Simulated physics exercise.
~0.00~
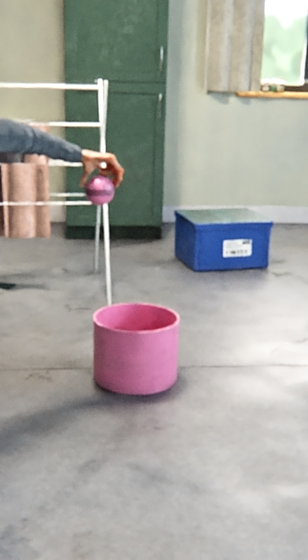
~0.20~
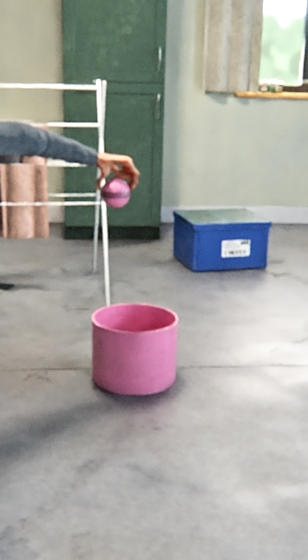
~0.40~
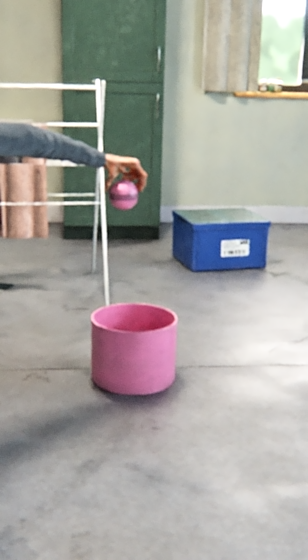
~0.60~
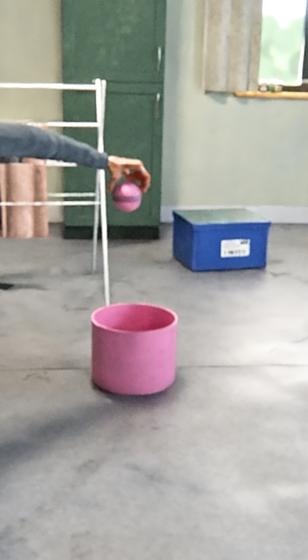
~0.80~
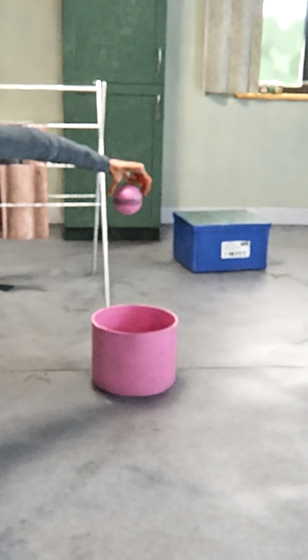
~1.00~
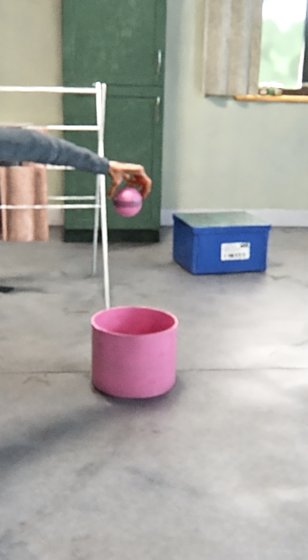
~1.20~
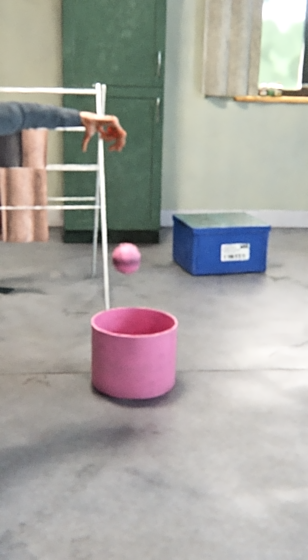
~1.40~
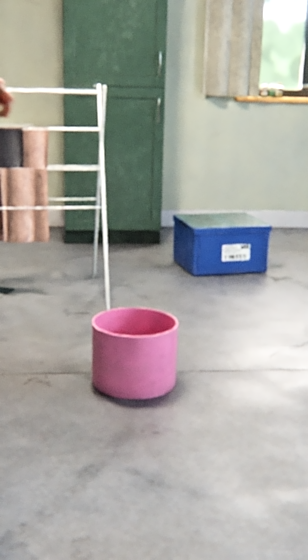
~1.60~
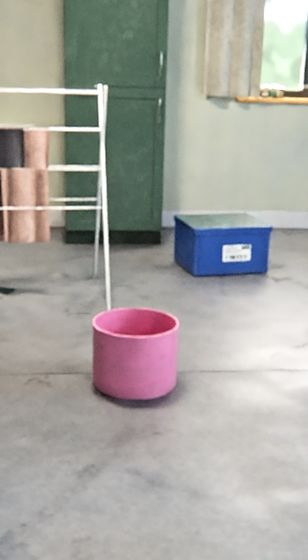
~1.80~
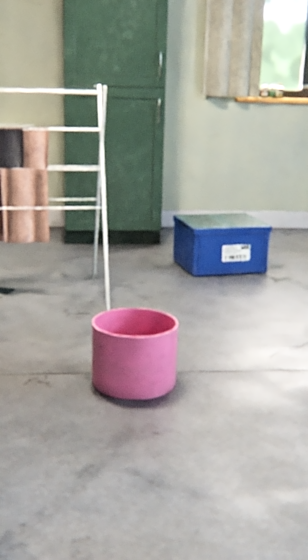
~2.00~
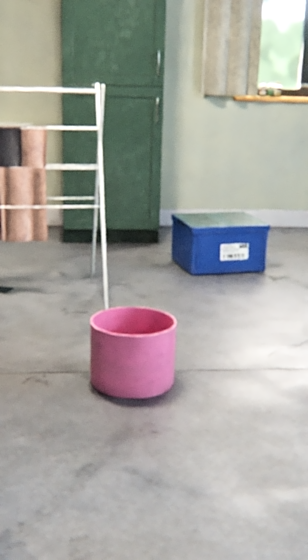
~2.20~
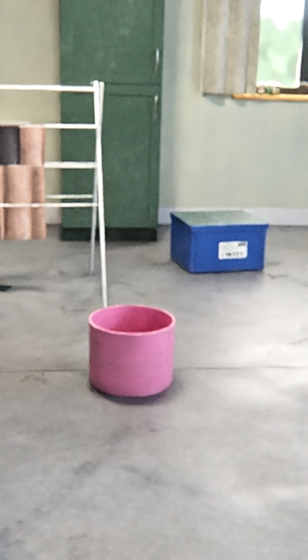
We see a hand holding a pink ball move slightly right above a pink bucket on a grey floor, pause, and let go. The ball drops into the bucket as the hand withdraws to the left, leaving the bucket standing still near a drying rack and a blue box.
